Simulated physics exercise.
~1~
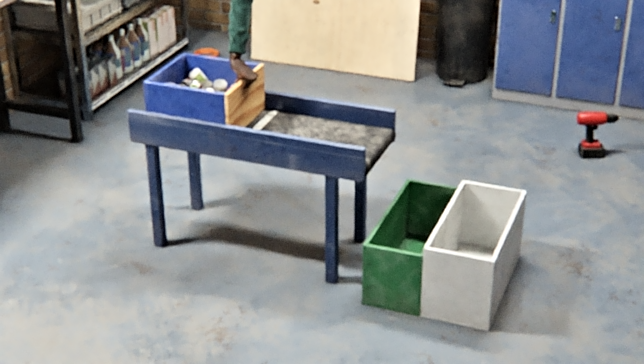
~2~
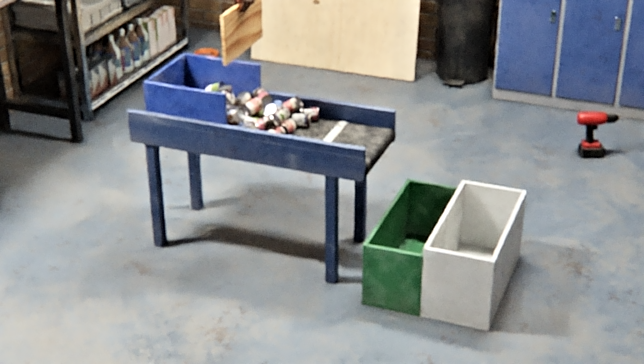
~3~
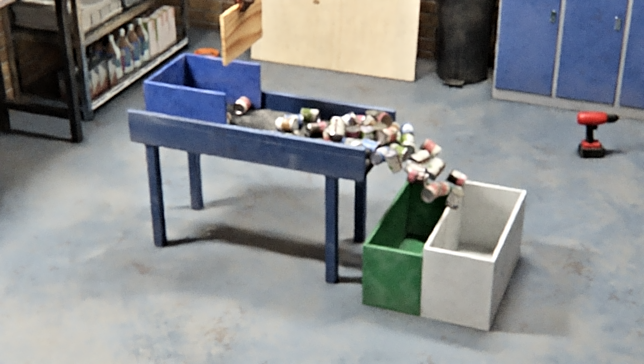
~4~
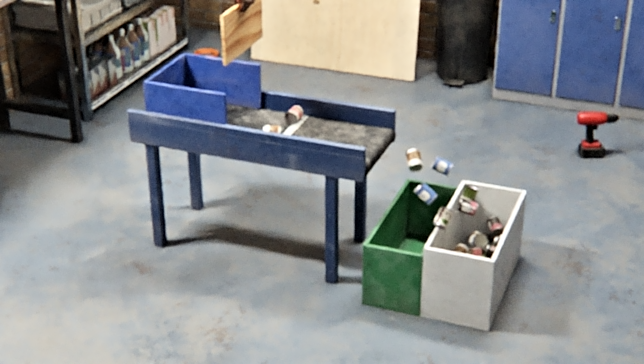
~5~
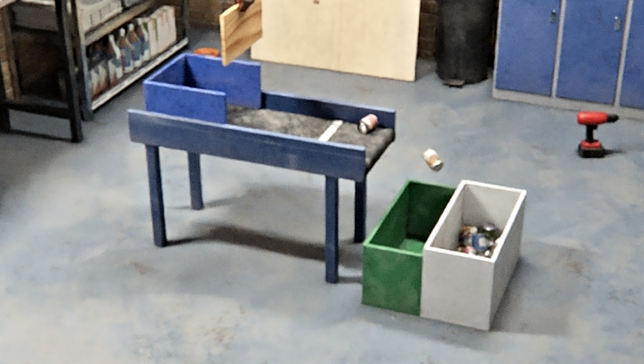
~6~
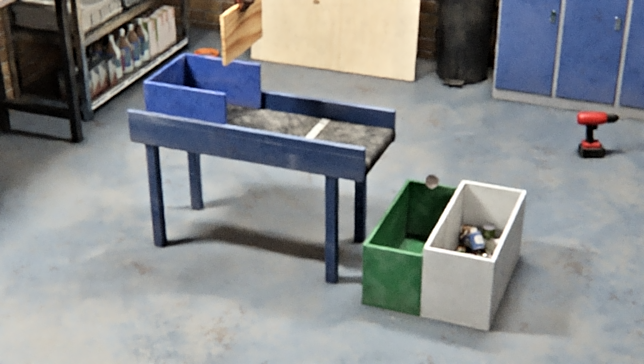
Small tins spill from a blue pen along a moving belt, mostly into a white box.
